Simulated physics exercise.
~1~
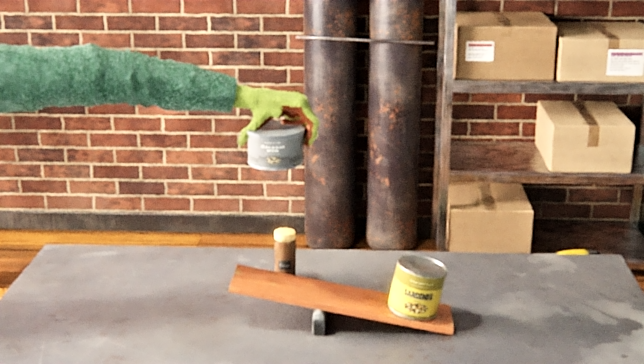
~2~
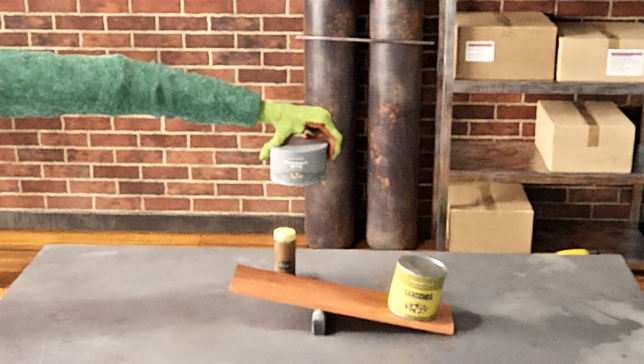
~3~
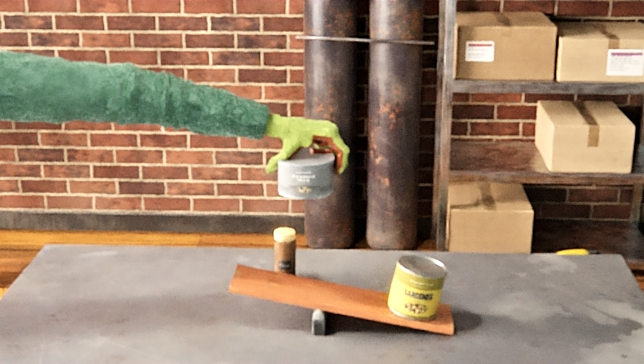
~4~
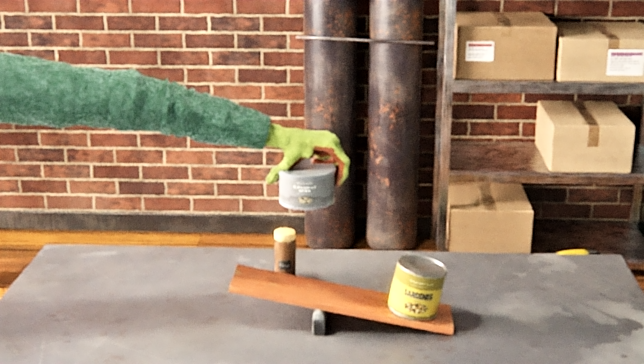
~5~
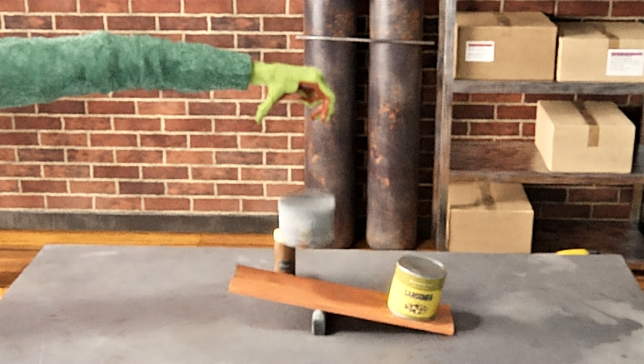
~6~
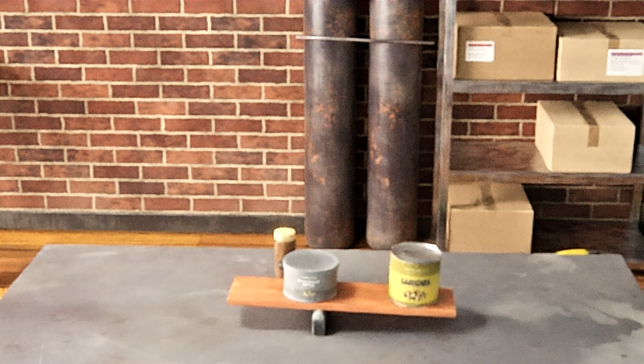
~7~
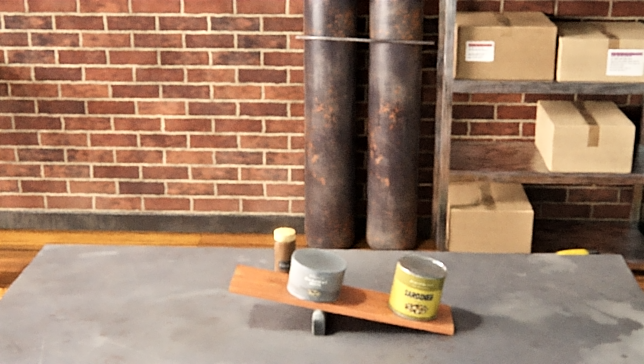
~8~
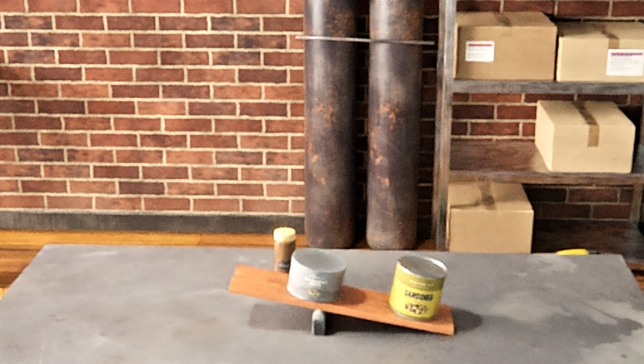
A green furry arm lowered a grey tub over the raised left side of an orange plank and let go, and the plank levelled briefly before tipping back down to the right, with the grey and yellow tubs still on it.
